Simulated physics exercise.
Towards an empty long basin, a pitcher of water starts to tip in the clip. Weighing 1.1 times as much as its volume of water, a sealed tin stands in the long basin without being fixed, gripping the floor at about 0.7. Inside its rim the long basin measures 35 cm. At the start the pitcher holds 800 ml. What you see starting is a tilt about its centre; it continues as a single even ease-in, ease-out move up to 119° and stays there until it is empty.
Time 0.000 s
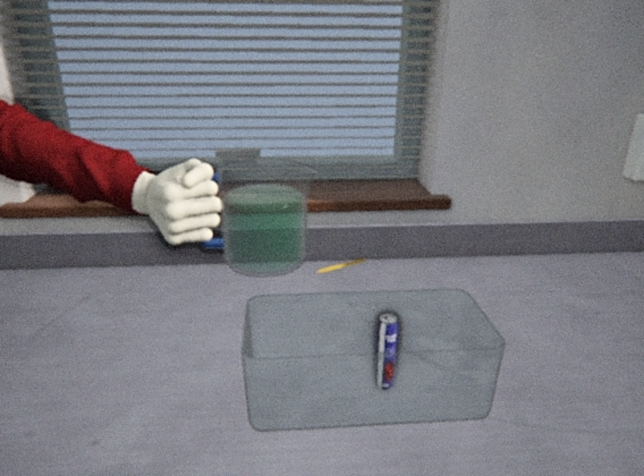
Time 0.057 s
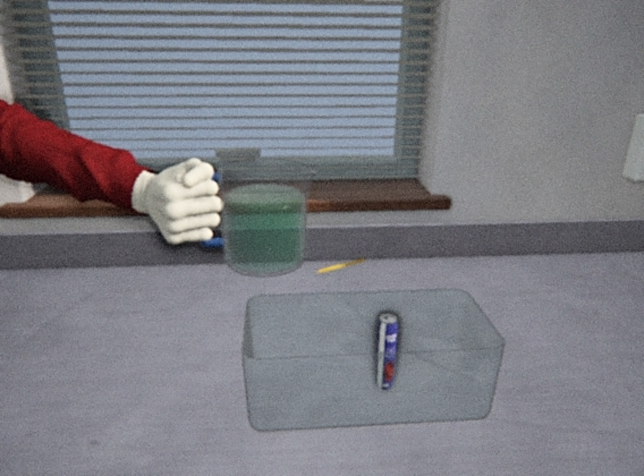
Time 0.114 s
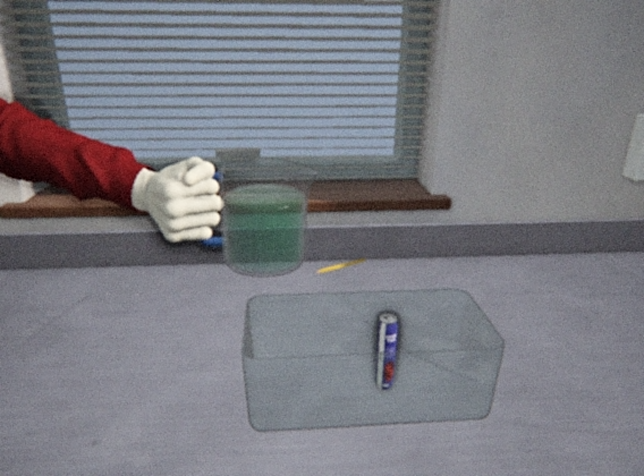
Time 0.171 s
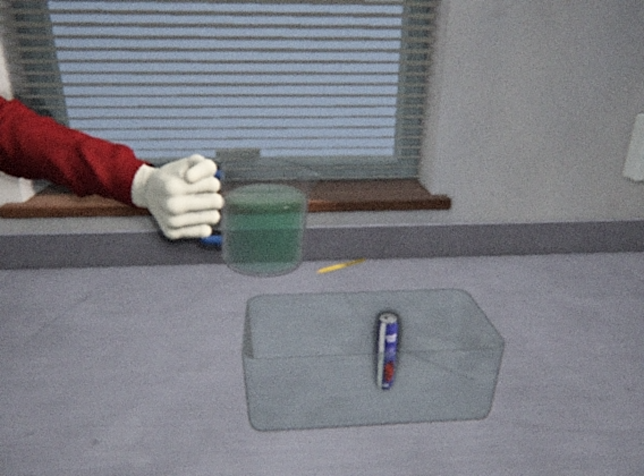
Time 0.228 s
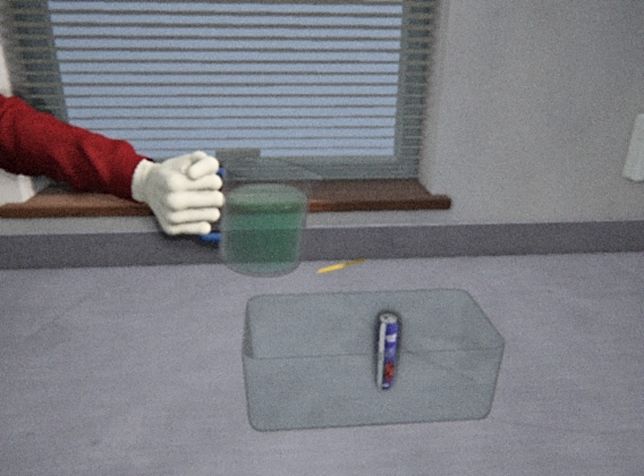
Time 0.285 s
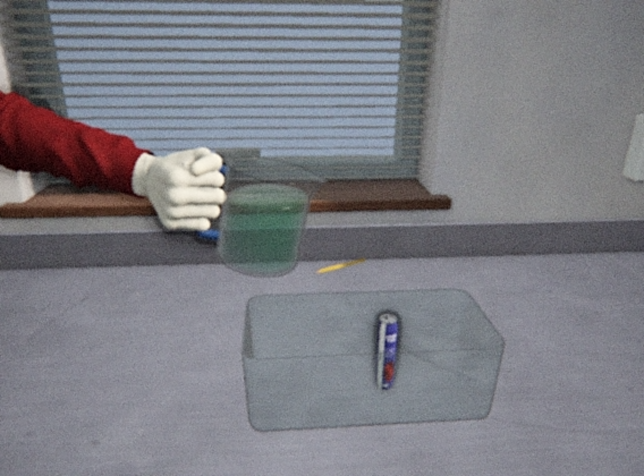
In a room with grey walls, a grey floor and a window with slatted blinds above a brown sill, the view looks slightly down from the front. A white-gloved hand in a red sleeve holds a clear pitcher of green liquid at left, behind a clear long basin containing a small blue, red and silver tin, with a thin yellow object beyond. The hand slowly tilts the pitcher slightly rightward while the camera stays still.
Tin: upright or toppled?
Toppled.
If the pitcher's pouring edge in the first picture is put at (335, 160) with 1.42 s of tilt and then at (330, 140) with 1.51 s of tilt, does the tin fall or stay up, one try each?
Trial 1 - tin tips; trial 2 - tin tips.
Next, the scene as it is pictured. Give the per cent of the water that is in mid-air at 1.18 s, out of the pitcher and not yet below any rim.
Estimate: About 20 in a hundred.
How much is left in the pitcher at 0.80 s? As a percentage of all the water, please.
Still held: Roughly 88 % of the total.
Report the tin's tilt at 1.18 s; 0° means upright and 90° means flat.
70°.
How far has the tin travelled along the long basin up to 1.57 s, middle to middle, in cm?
About 8 cm.
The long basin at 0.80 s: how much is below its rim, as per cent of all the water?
At that time the basin holds about 1 per cent of the liquid.
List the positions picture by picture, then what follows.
In the first frame, it leans 0°; its right rim is at (318, 170); the water meets the walls at (223, 195) and (304, 194); the long basin's rim runs from (245, 326) to (485, 316); the tin's top is at (388, 322).
In the second frame, it leans 0°; its right rim is at (318, 170); the water meets the walls at (223, 195) and (304, 194).
In the third frame, it leans 2°; its right rim is at (319, 171); the water meets the walls at (224, 195) and (304, 194).
In the fourth frame, it leans 4°; its right rim is at (321, 173); the water meets the walls at (225, 195) and (306, 194).
In the fifth frame, it leans 7°; its right rim is at (323, 176); the water meets the walls at (225, 196) and (307, 194).
In the sixth frame, it leans 10°; its right rim is at (325, 180); the water meets the walls at (226, 196) and (308, 194).
By 0.80 s the tilt is 66° and 87 per cent is still to pour; the tin stands where it began.
By 1.18 s the tilt is 106° and 23 per cent is still to pour; the tin lies on its side.
By 1.57 s the tilt is 119° and 0 per cent is still to pour; the tin lies on its side.
By 2.00 s the tilt is 119° and 0 per cent is still to pour; the tin lies on its side.
At rest the tin lies on its side.
